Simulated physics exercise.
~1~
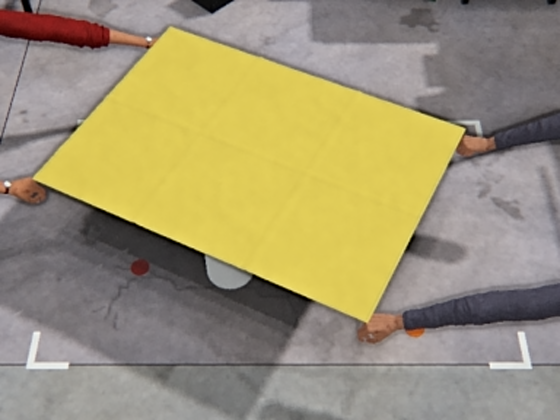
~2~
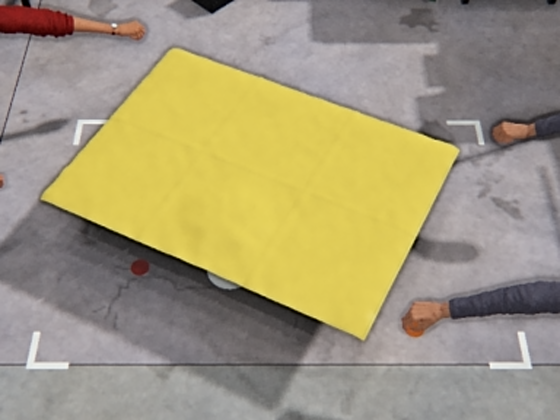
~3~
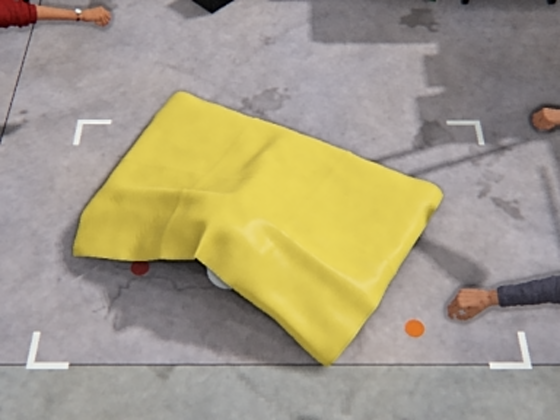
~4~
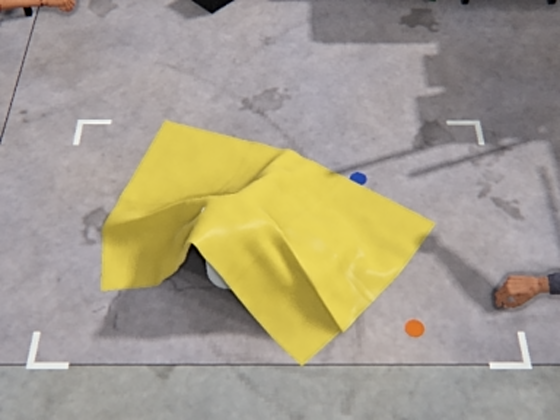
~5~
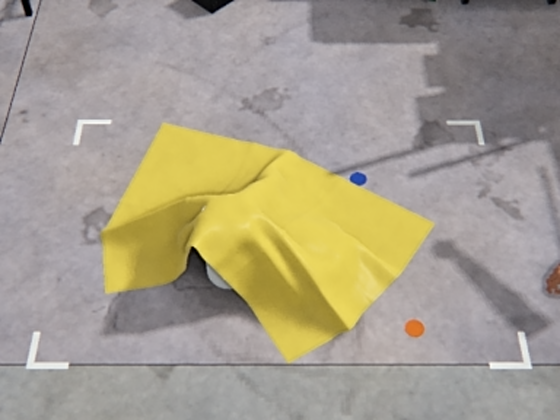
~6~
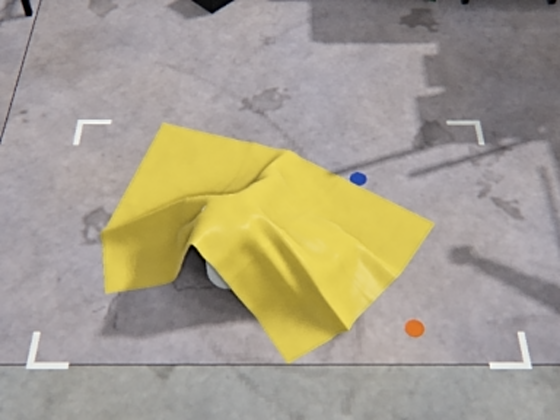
A large yellow cloth is held flat by four hands above a grey concrete floor, seen from overhead, with white corner marks around the area. A red-sleeved arm is at upper left, another hand at left, and dark-sleeved arms at right. Beneath the cloth's lower edge, a small red disc and a pale rounded object show. The hands let go and draw back as the cloth drops, sags and folds over what lies below. An orange disc at lower right and a blue one at upper right stay uncovered. The cloth settles rumpled, hiding the red disc, the pale object still peeking out.
